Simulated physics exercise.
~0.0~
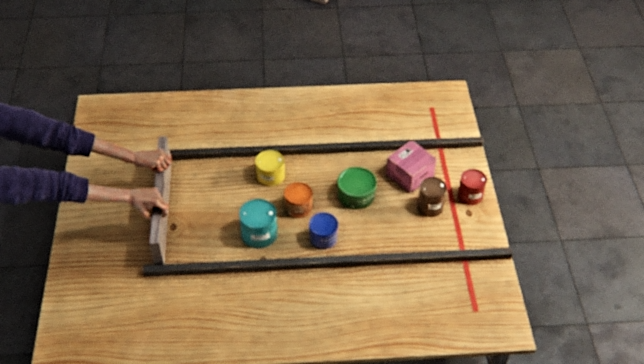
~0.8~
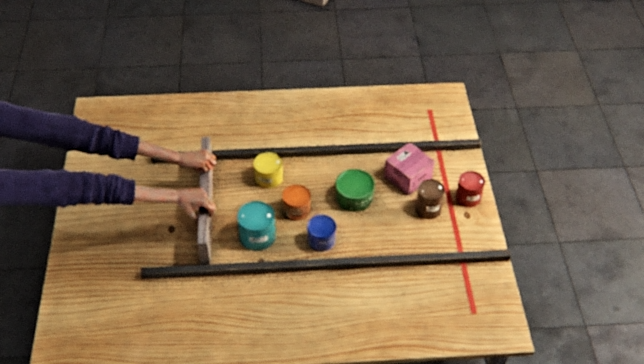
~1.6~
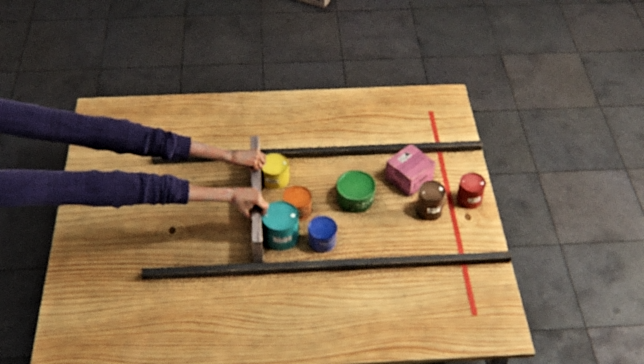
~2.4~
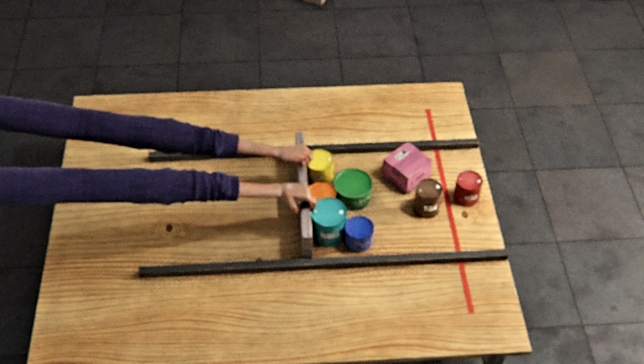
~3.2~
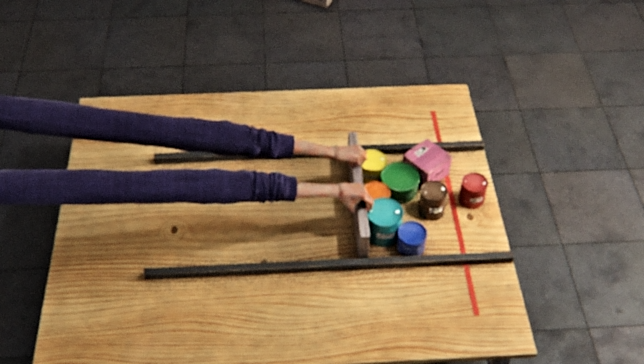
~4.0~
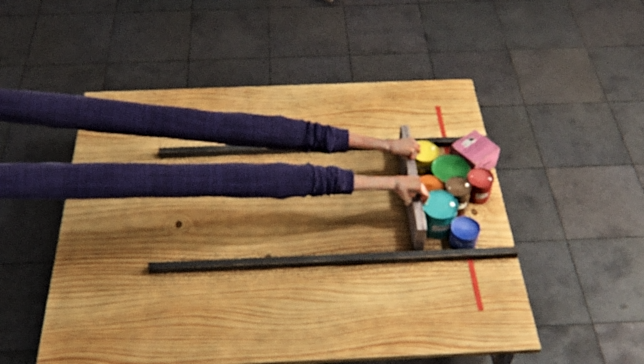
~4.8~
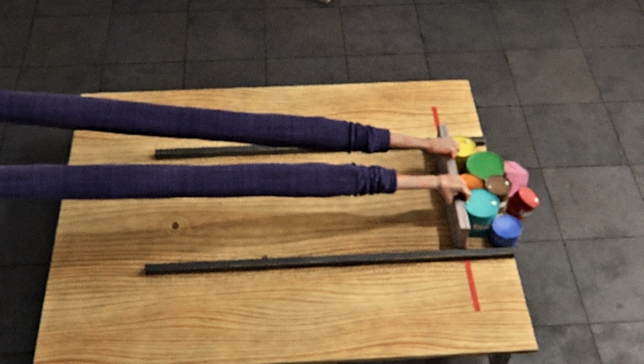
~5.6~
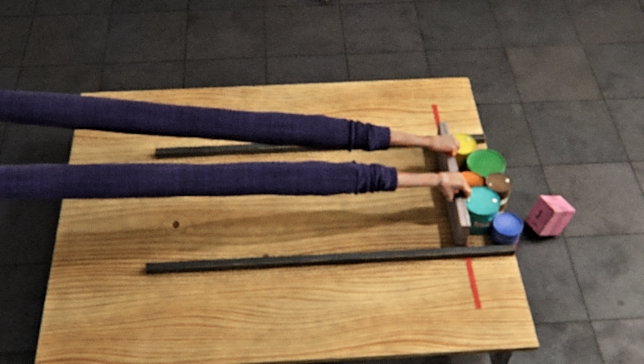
The clip shows two hands pushing a plank rightward between two dark battens on a wooden platform, gathering colourful tubs and a pink parcel and sweeping them past a red tape line to the edge, where the pink parcel and red canister go over while the others remain.
